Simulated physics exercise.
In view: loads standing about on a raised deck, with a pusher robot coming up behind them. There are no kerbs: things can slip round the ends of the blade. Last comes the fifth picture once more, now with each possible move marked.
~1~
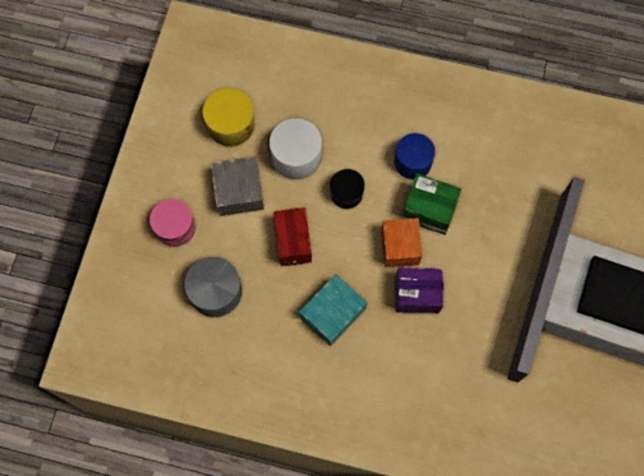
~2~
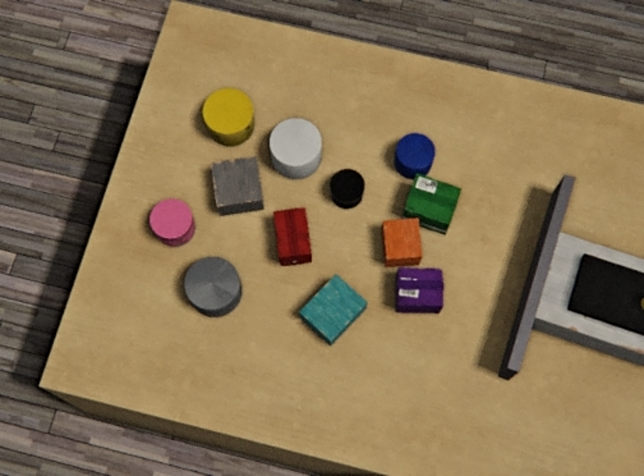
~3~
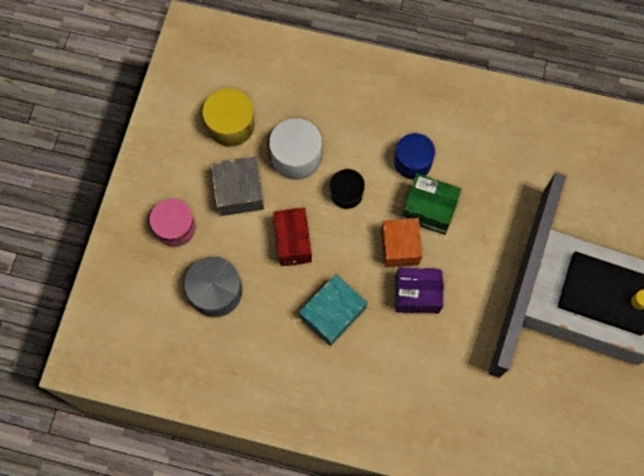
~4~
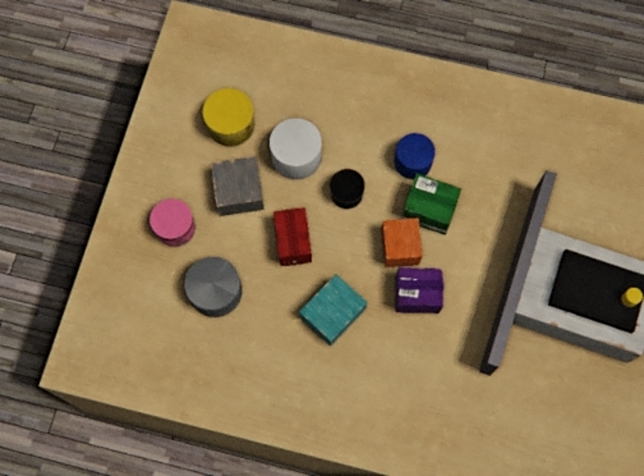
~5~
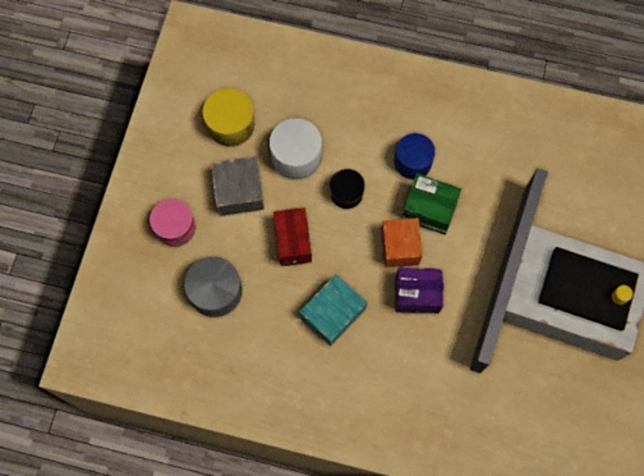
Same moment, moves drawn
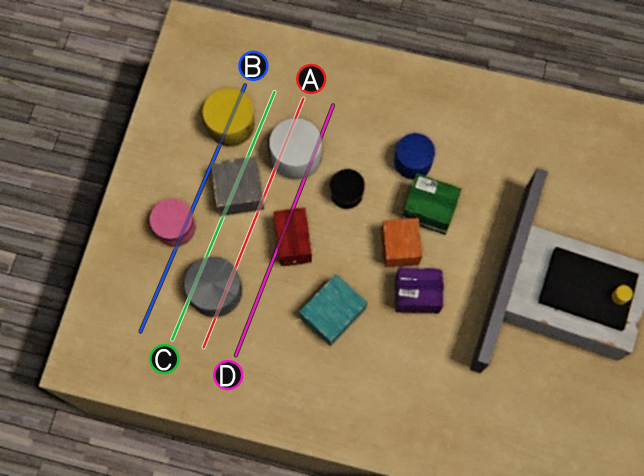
A pusher robot with a wide grey blade creeps left across the raised deck from the right edge, a yellow knob on its dark top coming into view. The crates, parcels, pails and canisters ahead of it stay still, the gap to the purple and green parcels narrowing as it advances, with nothing touched.
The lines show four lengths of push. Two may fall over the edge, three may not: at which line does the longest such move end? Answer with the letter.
No farther than B.
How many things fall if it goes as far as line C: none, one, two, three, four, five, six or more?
In all, none.
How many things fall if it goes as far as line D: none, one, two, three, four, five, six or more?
The count is none.
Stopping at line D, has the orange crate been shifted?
By then, yes.
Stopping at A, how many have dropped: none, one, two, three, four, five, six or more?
In all, none.
On the marked copy, A at (256, 217); B at (195, 203); C at (226, 210); D at (287, 225).
Following B. Soon after the start, robot (464, 258); blue canister (401, 152); green parcel (382, 193).
Later, robot (348, 230); yellow pail (213, 105); grey crate (192, 173).
In the end, robot (259, 209); pink pail over the edge; grey crate over the edge; two fallen.
As for the rest, A is within the limit but short; C is within the limit but short; D is within the limit but short.
